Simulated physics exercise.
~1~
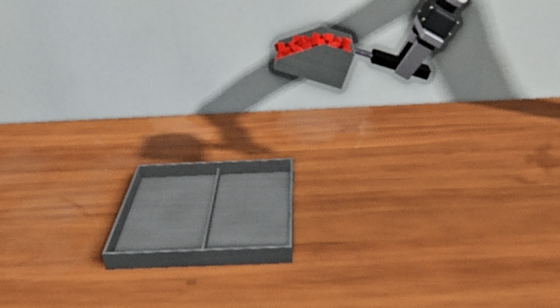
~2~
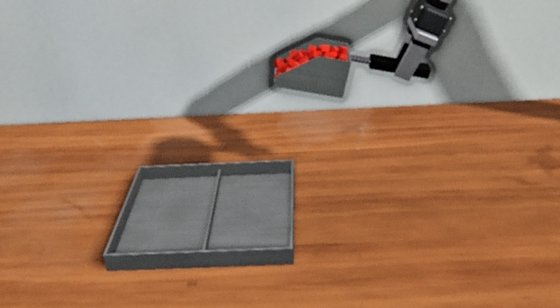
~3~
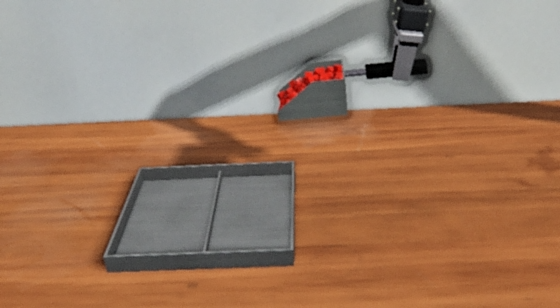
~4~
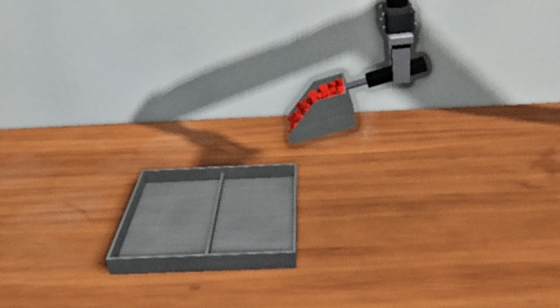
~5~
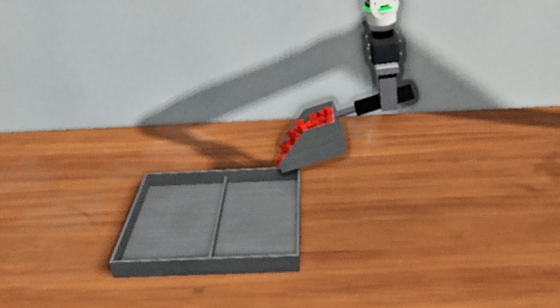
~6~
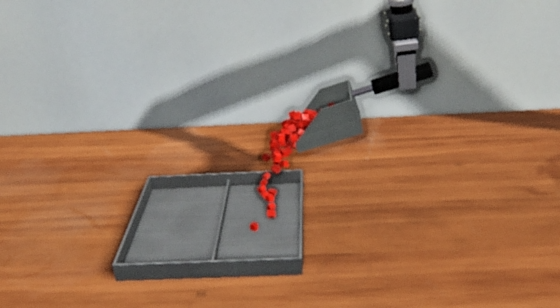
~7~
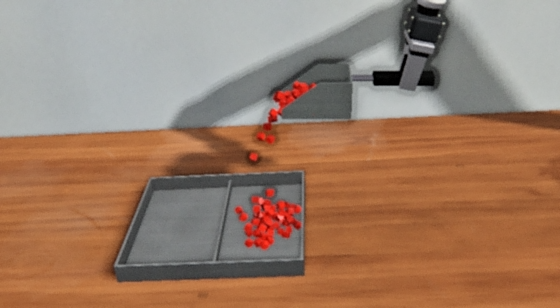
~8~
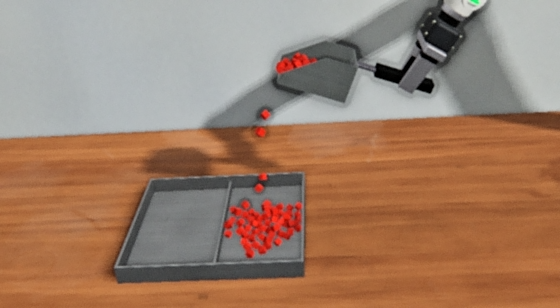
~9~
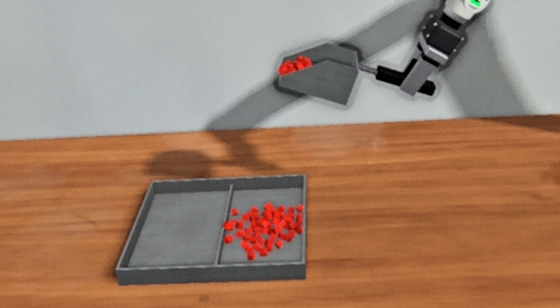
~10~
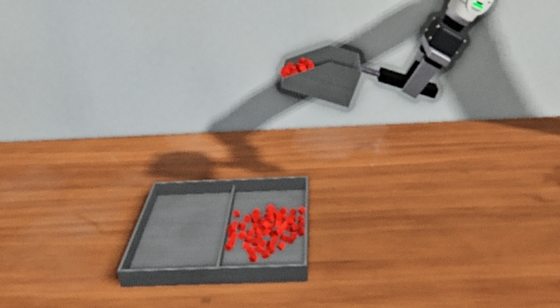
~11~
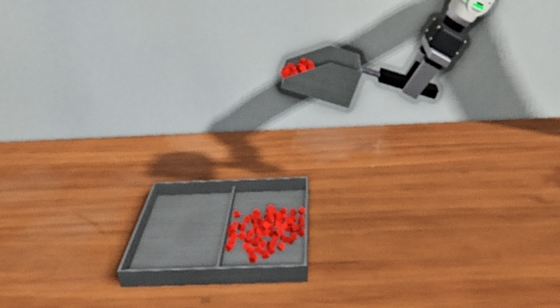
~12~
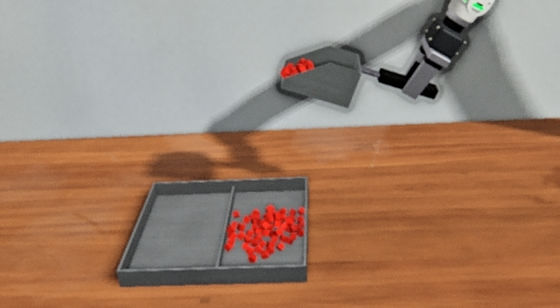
Above a wooden table, a robot arm lowers and tips a scoop, spilling red pieces into a tray's right compartment, keeping some.
